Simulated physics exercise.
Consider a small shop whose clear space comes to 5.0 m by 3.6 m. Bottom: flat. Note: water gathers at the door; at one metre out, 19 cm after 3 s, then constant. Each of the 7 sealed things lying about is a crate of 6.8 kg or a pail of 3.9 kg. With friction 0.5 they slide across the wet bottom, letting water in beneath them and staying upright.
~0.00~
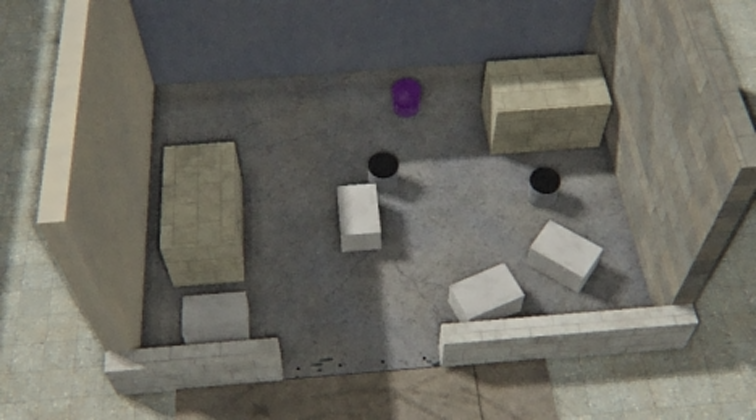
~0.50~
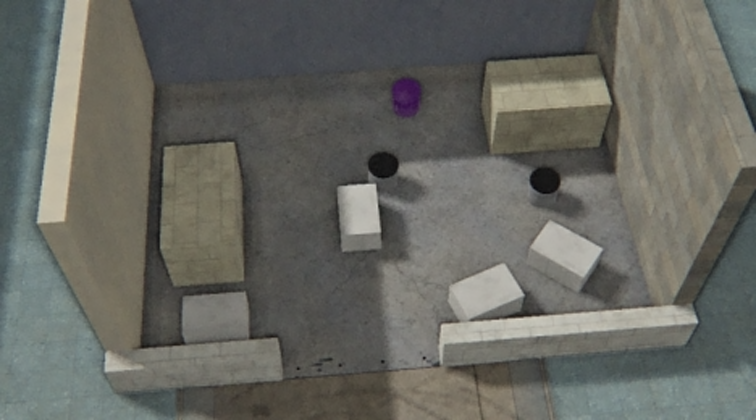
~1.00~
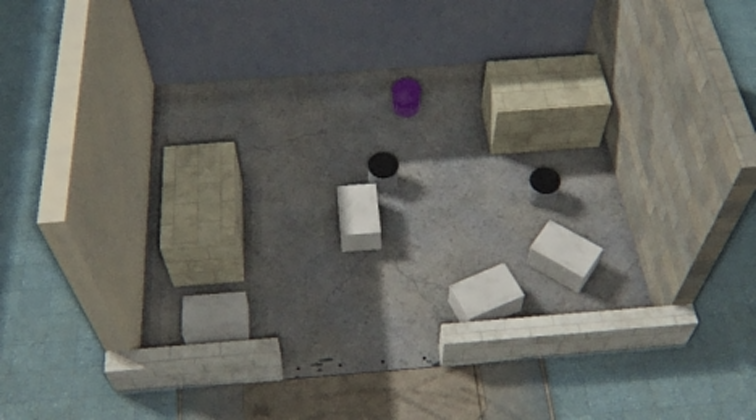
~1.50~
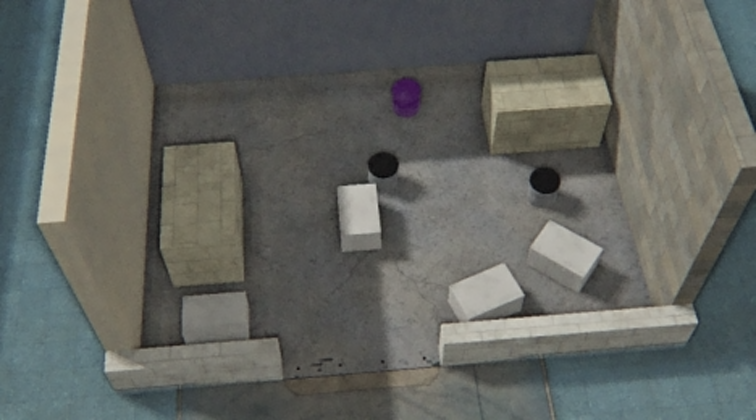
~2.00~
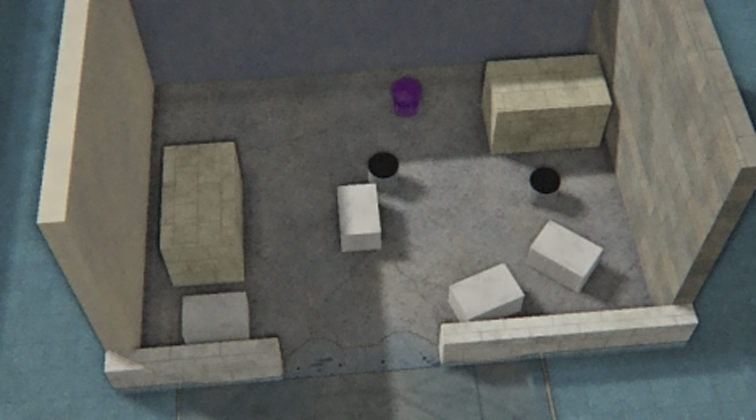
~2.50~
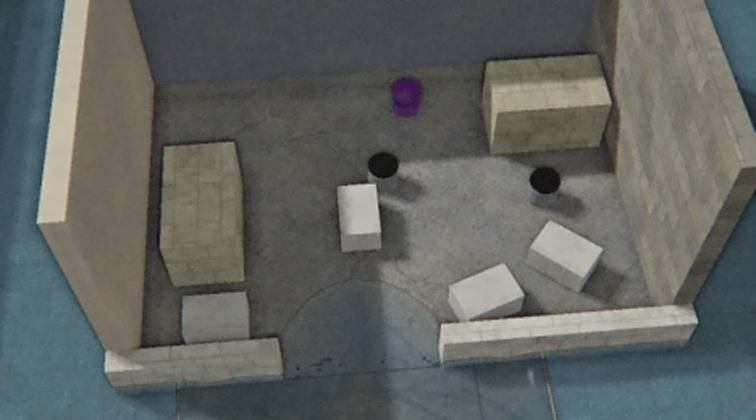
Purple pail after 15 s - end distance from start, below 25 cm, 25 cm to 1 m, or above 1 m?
Above 1 m.
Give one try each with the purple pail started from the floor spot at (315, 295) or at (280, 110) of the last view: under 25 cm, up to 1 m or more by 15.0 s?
In turn: It ends far away; it gets carried off.
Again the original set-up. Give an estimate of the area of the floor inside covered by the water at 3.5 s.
At that time the wet patch spans about 3.5 m2.
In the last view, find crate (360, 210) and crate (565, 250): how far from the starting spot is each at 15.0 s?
In turn: 200 cm, 140 cm.
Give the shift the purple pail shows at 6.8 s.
Close to 50 cm.
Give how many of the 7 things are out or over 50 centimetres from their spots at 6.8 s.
3 in all.
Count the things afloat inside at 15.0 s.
The count is 7.
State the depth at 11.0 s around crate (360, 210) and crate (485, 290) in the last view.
About 10 and 4 cm.
After 3.5 s the purple pail is near (407, 90), 0.0 m from its start, aground; 0 afloat.
After 6.8 s the purple pail is near (449, 69), 0.5 m from its start, afloat; 3 afloat.
After 11.0 s the purple pail is near (578, 46), 2.0 m from its start, afloat; 7 afloat.
After 15.0 s the purple pail is near (551, 51), 1.7 m from its start, afloat; 7 afloat.
